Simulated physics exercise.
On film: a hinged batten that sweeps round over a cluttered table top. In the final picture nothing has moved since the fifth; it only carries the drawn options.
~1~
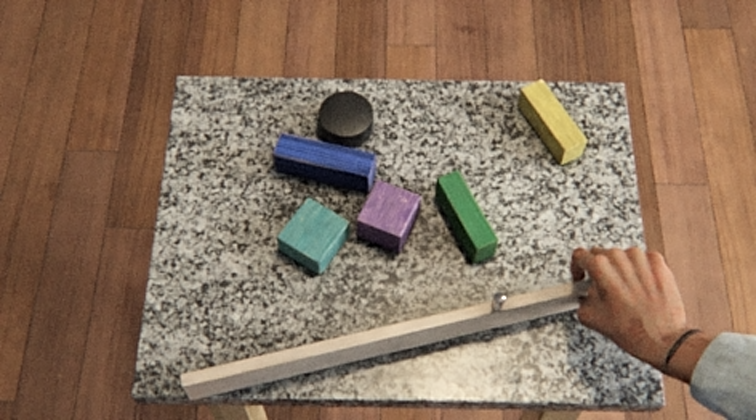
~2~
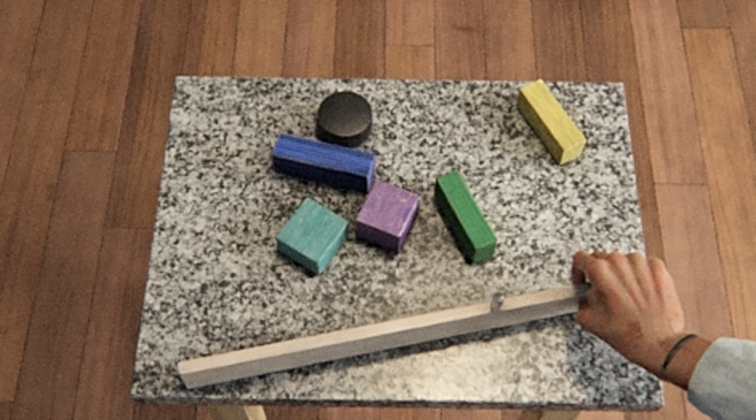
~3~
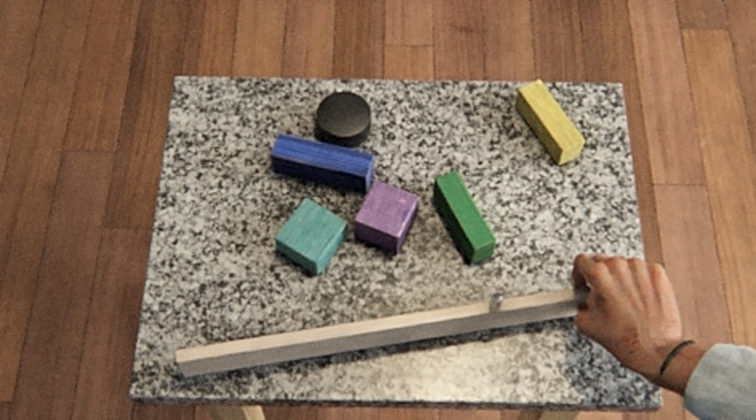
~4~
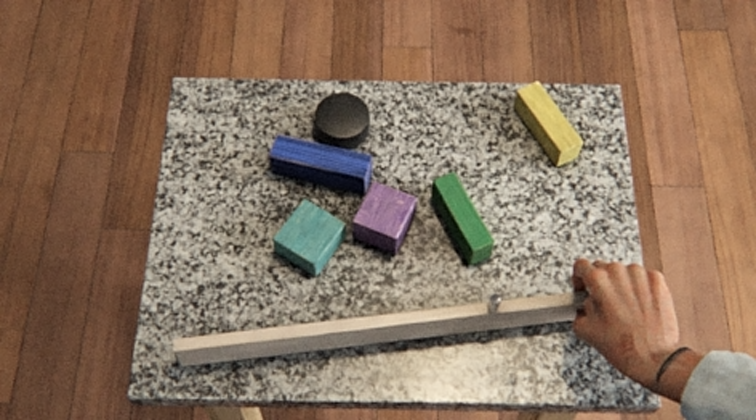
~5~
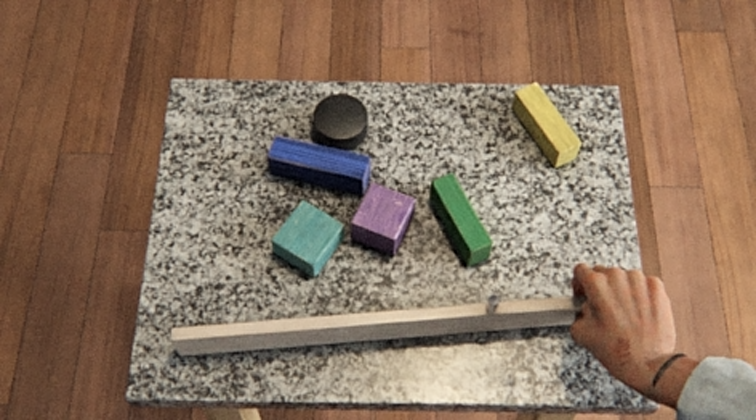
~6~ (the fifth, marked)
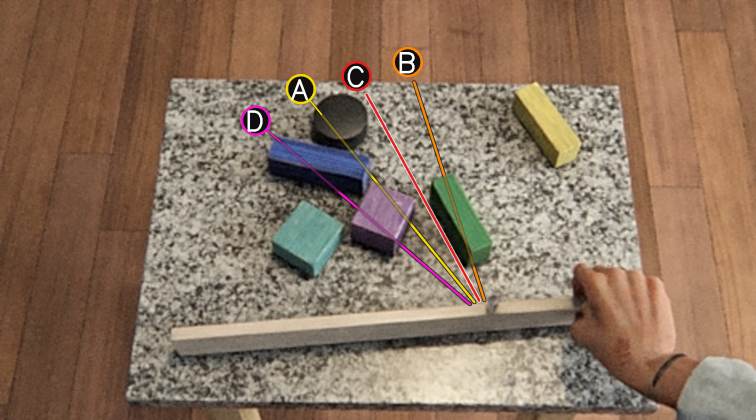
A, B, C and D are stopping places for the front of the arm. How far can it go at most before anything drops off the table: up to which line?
Nothing falls up to A.
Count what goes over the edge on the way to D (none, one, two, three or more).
By then, none.
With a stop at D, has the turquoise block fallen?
By then, no.
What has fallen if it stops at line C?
It is the black tin.
On the marked copy, A at (394, 203); B at (447, 184); C at (419, 192); D at (371, 219).
With A. Early on, arm (335, 264); turquoise block (309, 232); black tin (341, 123).
Further on, arm (365, 216); black tin (347, 105); blue stick (342, 137).
At the end, arm (395, 191); black tin (351, 82); blue stick (384, 113); nothing has fallen.
As for the rest, B drops the black tin; C drops the black tin; D is safe but short.
